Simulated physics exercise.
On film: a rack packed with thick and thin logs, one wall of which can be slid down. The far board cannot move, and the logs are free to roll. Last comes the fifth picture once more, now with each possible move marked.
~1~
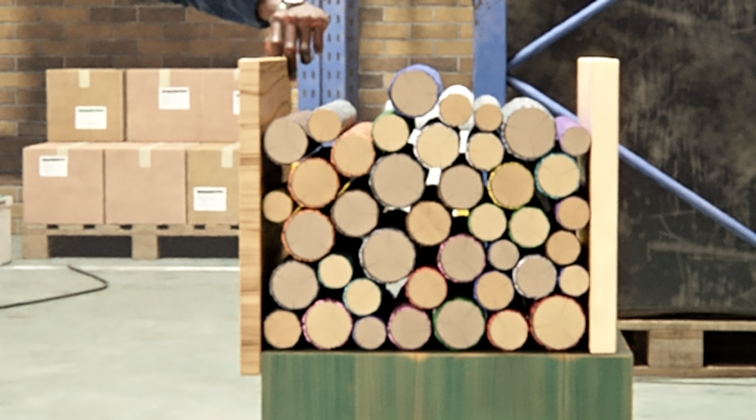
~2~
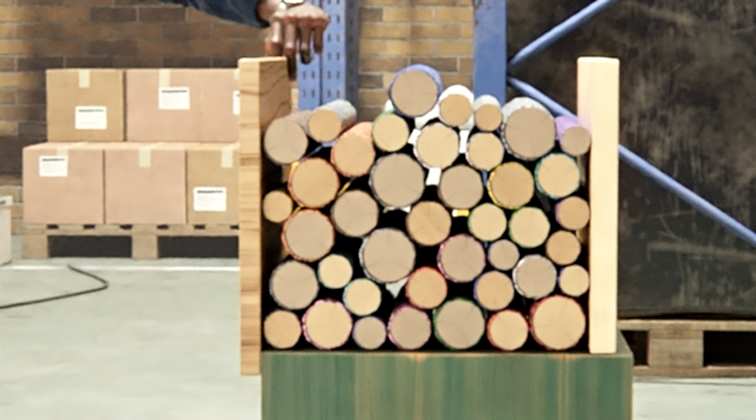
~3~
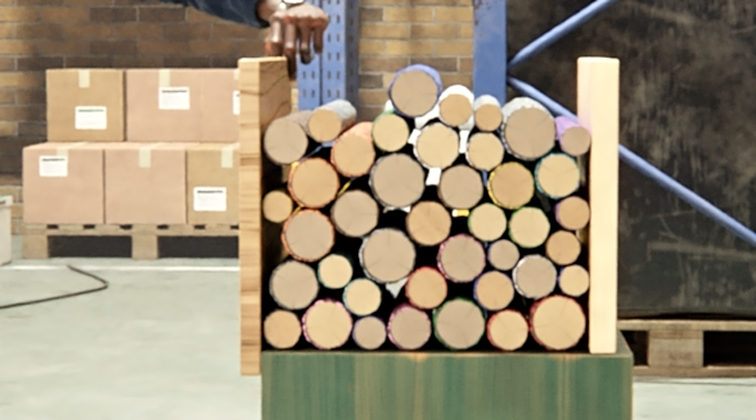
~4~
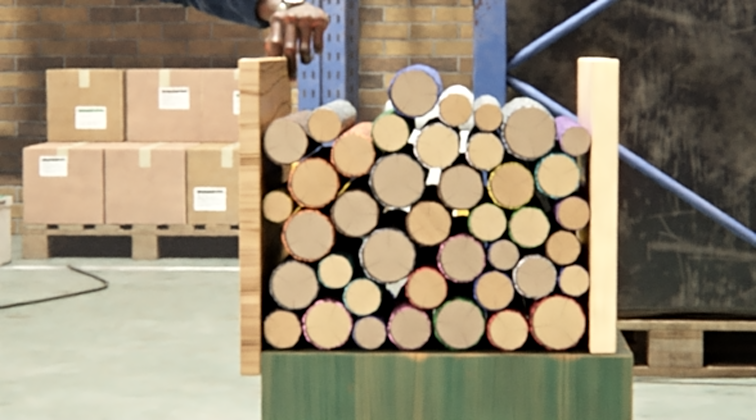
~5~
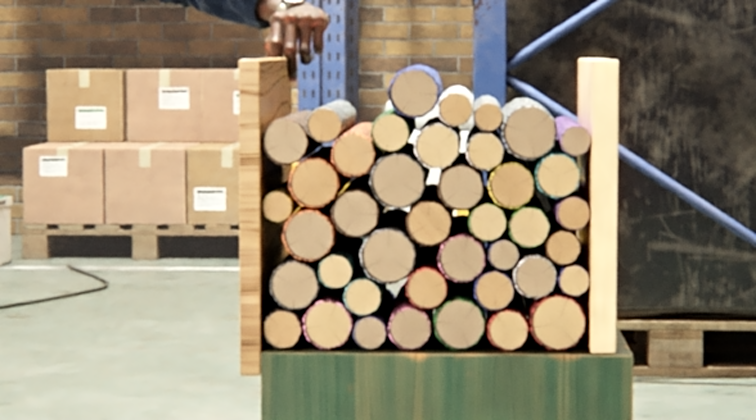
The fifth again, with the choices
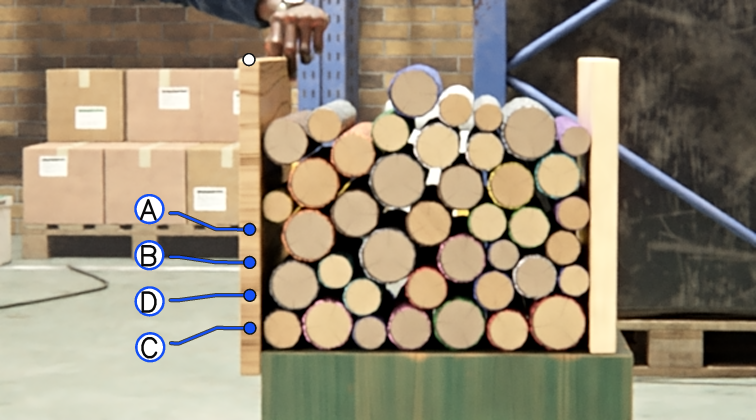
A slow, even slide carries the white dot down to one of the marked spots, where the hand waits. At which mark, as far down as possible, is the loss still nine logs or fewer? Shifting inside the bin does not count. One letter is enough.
No lower than D.
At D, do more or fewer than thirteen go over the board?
Fewer than thirteen.
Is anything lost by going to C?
At C: Yes.
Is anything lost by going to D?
Yes, at D.
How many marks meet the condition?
Three of the four.
On the marked copy, A at (250, 229); B at (250, 263); C at (250, 328); D at (250, 295); the white dot at (249, 60).
Taking D. A third of the way, top of the board (261, 159).
Two thirds of the way, top of the board (261, 272).
When it is over, top of the board (262, 294), nine out over the board.
As for the rest, A one out over the board; B about six out over the board; C more than nine out over the board.
